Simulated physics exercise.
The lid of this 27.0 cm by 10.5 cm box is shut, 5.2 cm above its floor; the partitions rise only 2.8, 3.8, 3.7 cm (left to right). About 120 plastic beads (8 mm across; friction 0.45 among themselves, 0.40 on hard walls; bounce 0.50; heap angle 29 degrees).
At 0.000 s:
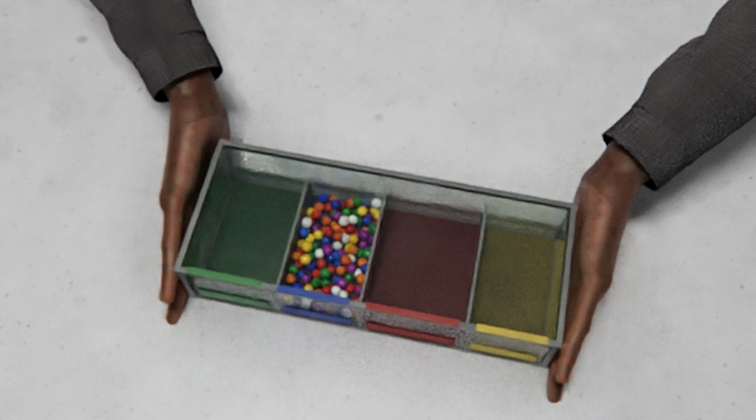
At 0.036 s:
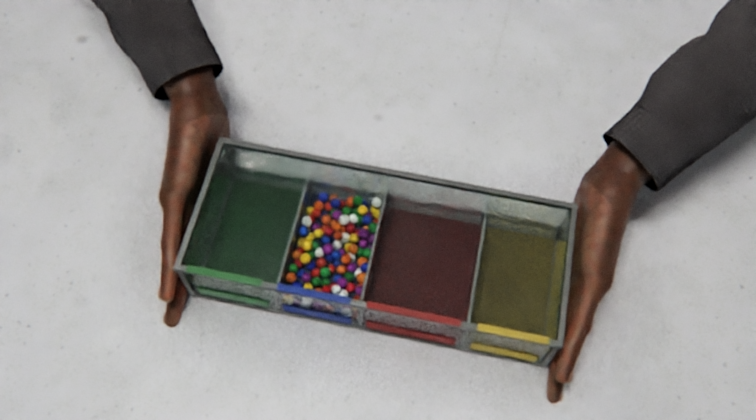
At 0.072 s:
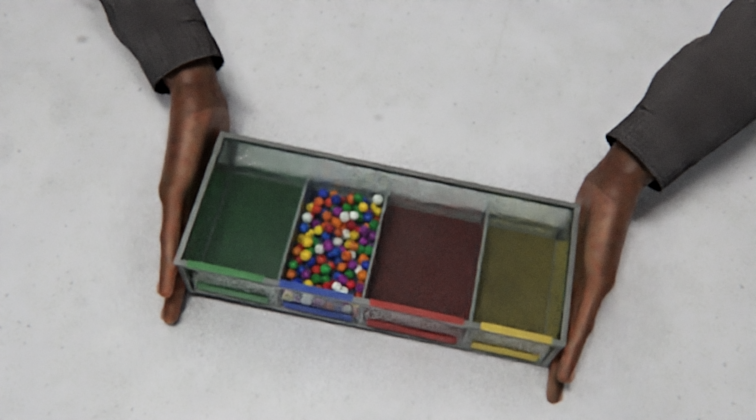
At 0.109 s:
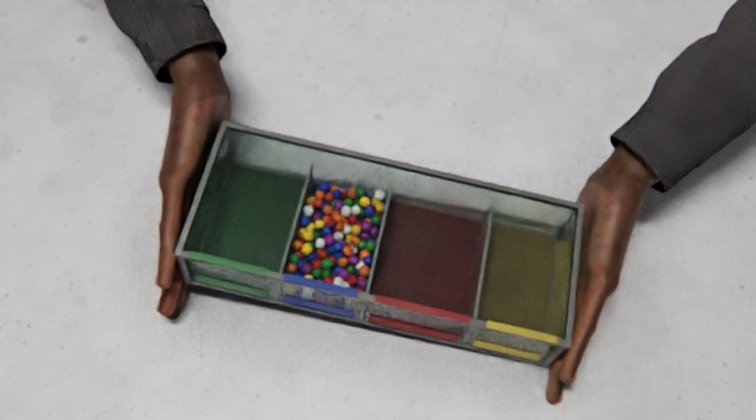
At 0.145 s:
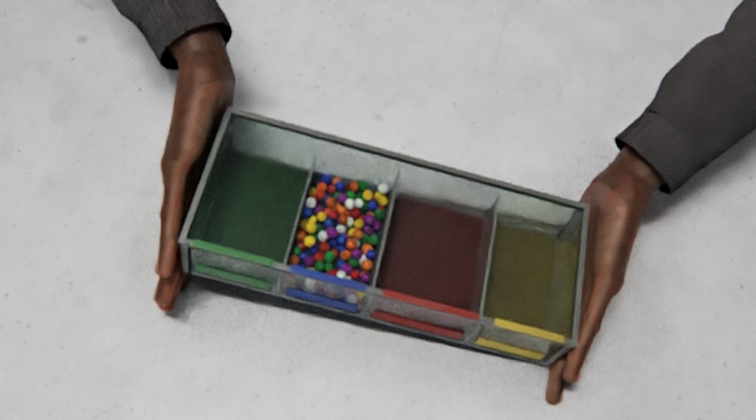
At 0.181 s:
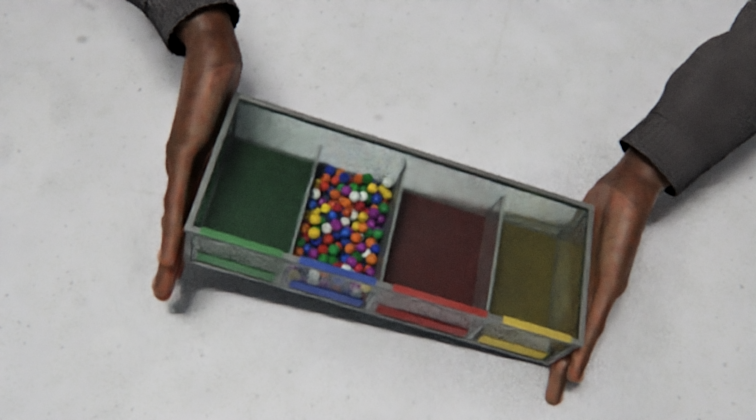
Two hands held a clear, four-section box of colorful beads over a pale surface and gradually tilted it, raising the left end a little while the beads stayed bunched in the blue-marked section.
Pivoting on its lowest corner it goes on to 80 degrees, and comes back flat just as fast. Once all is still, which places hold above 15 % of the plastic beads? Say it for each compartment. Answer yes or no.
Red yes, blue yes, green no, yellow no.
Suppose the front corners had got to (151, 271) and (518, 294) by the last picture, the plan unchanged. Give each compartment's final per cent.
Red 0; blue 50; green 50; yellow 0.
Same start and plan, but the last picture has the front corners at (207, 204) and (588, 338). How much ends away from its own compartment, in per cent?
In that case some 30 per cent.
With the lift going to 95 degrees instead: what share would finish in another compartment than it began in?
Some 35 per cent.
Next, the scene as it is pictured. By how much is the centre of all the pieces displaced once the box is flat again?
Some 3.5 cm.
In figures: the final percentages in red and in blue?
Red 25; blue 75.
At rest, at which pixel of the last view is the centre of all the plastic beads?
At about (365, 241).
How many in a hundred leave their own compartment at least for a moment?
Some 25 per cent.
After 0.84 s, tilt 80 degrees; blue 100 %.
After 1.27 s, tilt 35 degrees; red 25 %, blue 75 %.
After 1.79 s, tilt 0 degrees; red 25 %, blue 75 %.
At rest (2.2 s), red 25 %, blue 75 %, green 0 %, yellow 0 %.
